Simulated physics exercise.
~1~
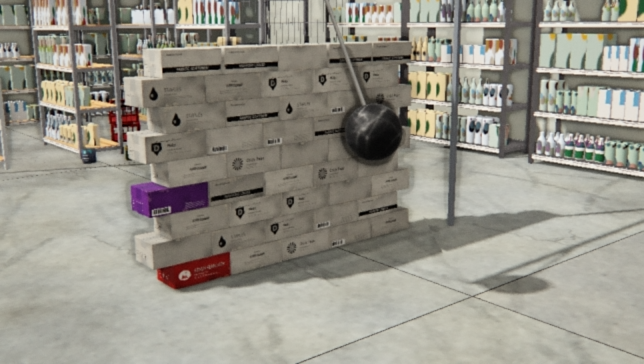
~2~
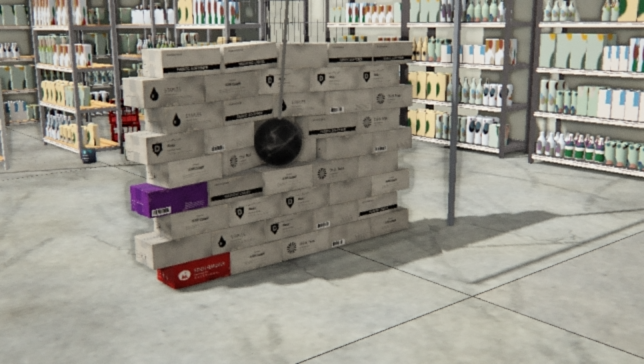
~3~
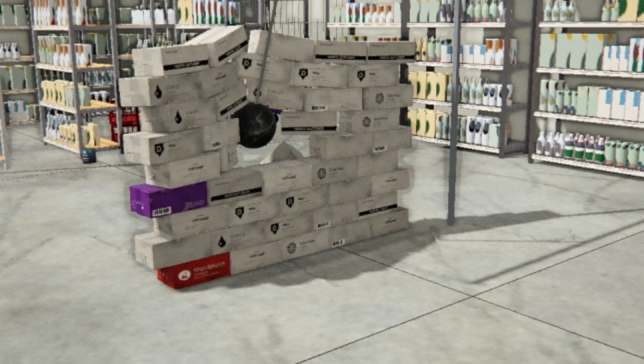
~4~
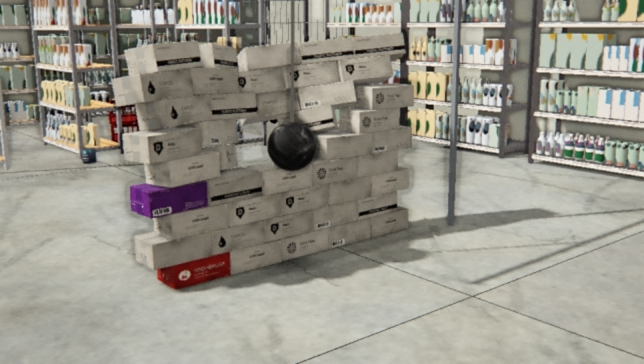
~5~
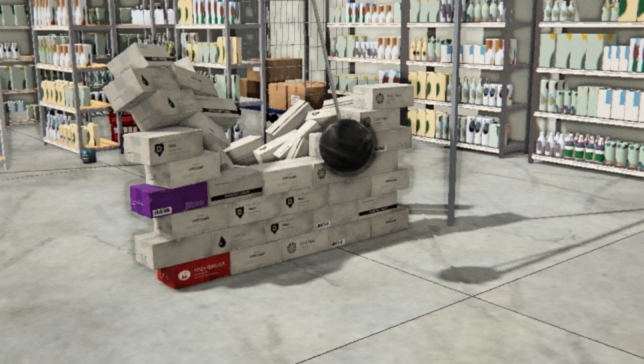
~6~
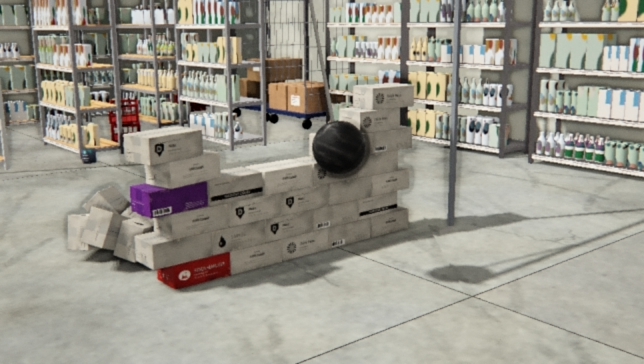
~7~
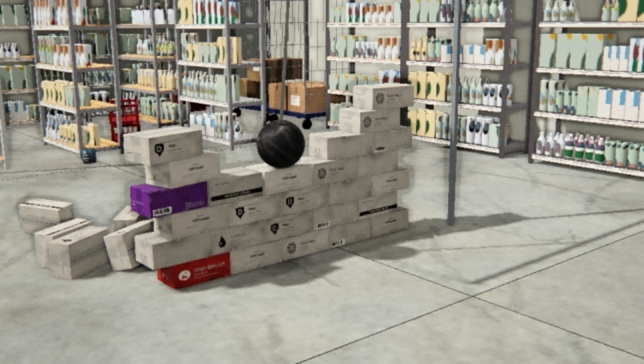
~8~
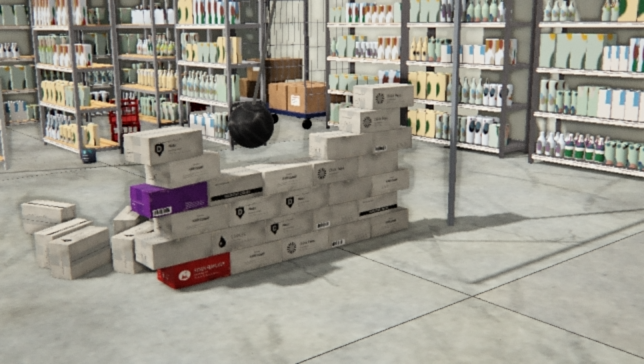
In a shop lined with shelves of bottles, a still, slightly raised view shows a wall of loosely stacked pale boxes, with a purple one at its left edge and a red one at the bottom left. A black ball on a line swings in from the upper right and pushes into the wall, opening a gap. As the ball swings back right, the upper rows sag and collapse, some boxes spilling off the left end. The ball then swings left again over the broken middle, leaving the lower rows, purple box and red box standing, with fallen boxes on the floor at left.
